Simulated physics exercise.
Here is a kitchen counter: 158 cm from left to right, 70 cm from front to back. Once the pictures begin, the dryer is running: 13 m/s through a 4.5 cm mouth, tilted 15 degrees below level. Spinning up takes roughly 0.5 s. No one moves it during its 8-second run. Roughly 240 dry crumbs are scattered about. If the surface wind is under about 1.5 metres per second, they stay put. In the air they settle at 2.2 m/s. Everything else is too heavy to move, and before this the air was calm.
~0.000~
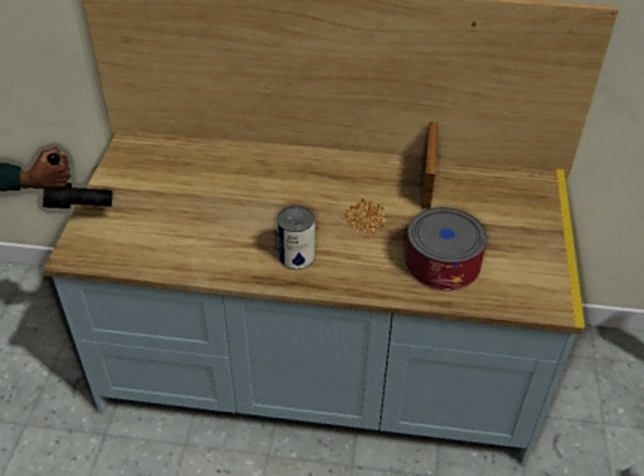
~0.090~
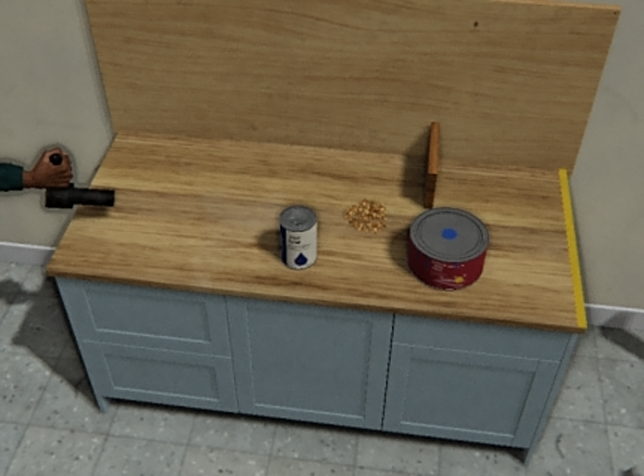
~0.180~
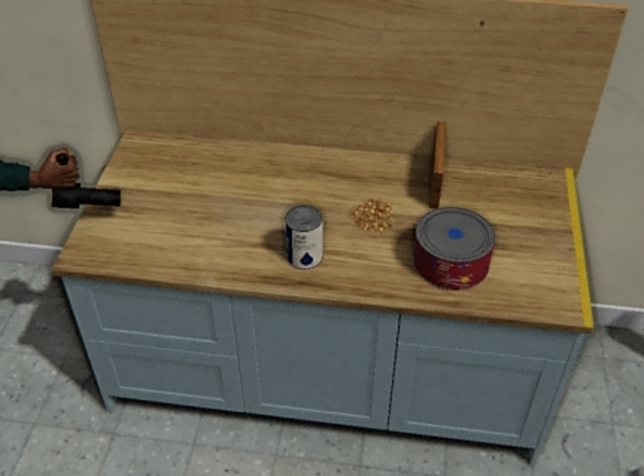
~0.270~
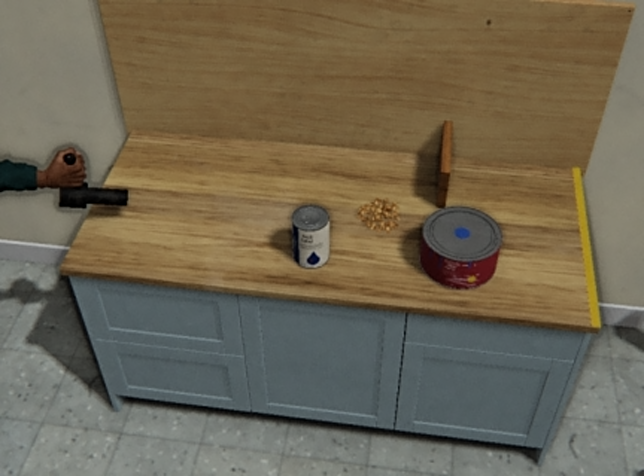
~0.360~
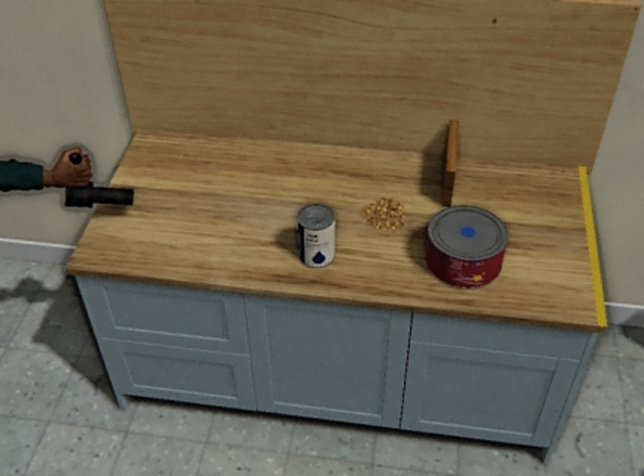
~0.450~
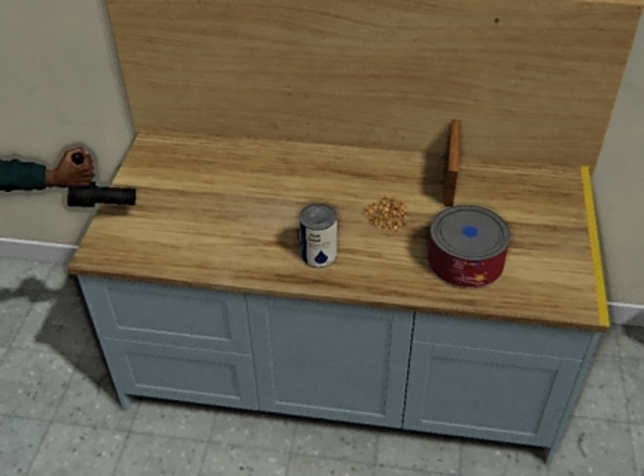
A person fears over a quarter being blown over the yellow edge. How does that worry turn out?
It comes true.
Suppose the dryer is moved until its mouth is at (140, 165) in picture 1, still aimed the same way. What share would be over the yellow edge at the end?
You'd be looking at something like 0 in a hundred.
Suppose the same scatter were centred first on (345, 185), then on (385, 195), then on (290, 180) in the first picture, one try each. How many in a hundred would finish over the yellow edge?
First try 1 %, second 30 %, third 0 %.
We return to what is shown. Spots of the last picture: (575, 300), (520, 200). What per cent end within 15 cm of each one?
Roughly 0 % and 20 %, in that order.
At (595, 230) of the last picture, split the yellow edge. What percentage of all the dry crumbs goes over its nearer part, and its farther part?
Estimate: Nearer ~ 50 %; farther ~ 10 %.
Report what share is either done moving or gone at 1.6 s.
It comes to some 80 per cent.
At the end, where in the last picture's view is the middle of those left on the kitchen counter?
Look near pixel (541, 215) of the last view.
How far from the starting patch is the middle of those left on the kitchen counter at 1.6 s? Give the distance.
Roughly 45 centimetres.
After 1.6 s the count stands so, 50 % are over the yellow edge; the middle of those still in play is near (532, 215).
After 2.6 s the count stands so, 54 % are over the yellow edge; the middle of those still in play is near (535, 214).
After 4.4 s the count stands so, 59 % are over the yellow edge; the middle of those still in play is near (535, 214).
After 8.0 s, at the end, 61 % are over the yellow edge; the middle of those still in play is near (541, 215).
